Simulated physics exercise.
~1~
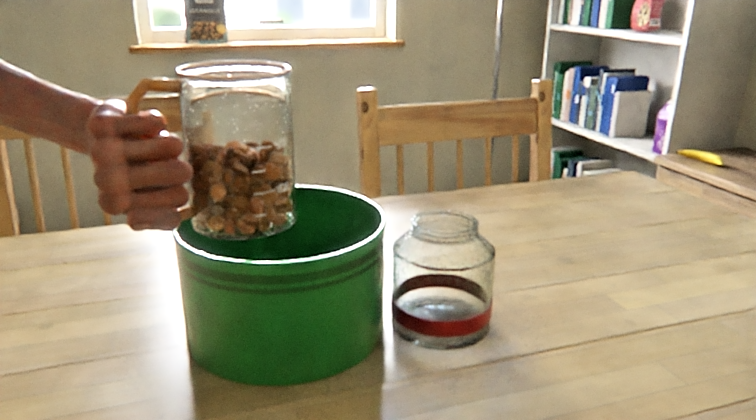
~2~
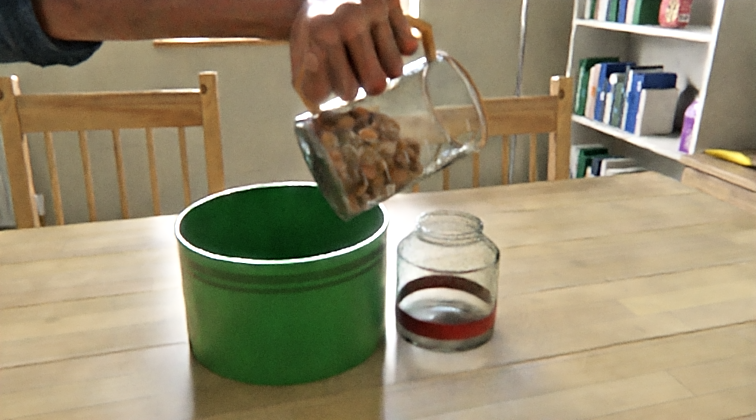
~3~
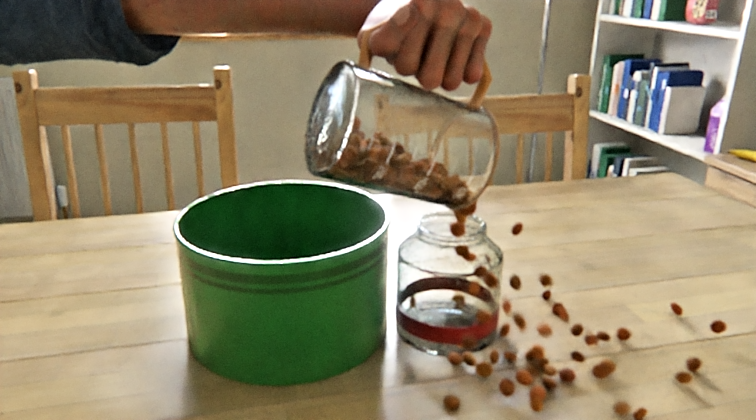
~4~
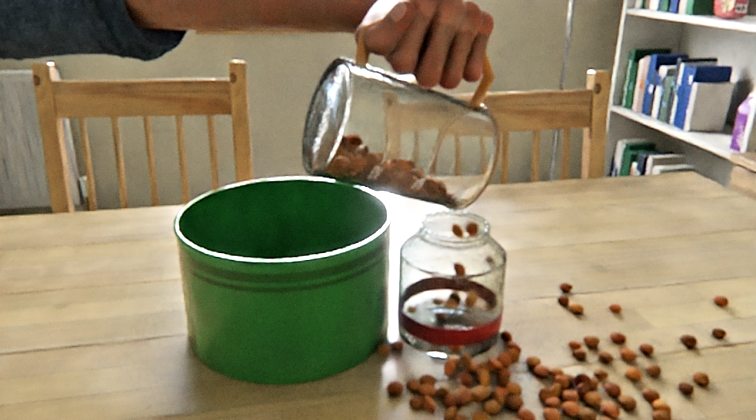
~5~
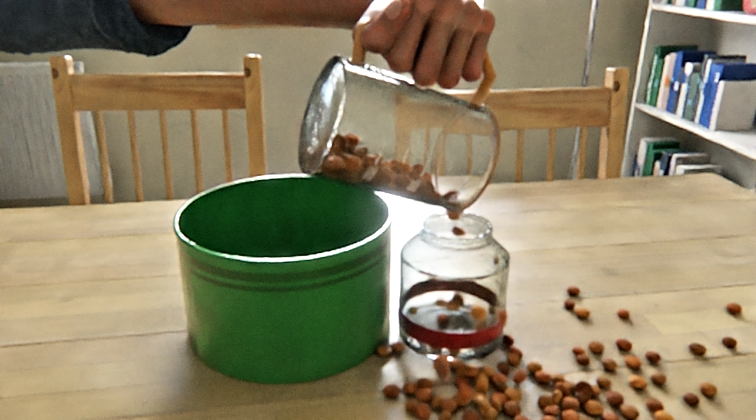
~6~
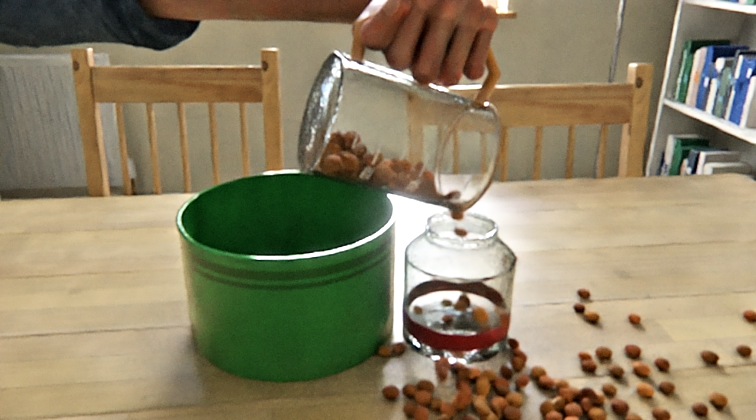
A hand tipped a glass jug of brown cat kibble over a small glass jar with a red band, spilling most of the bits across the table; a few landed inside, some stayed in the tilted jug, and the green pot beside it caught none.
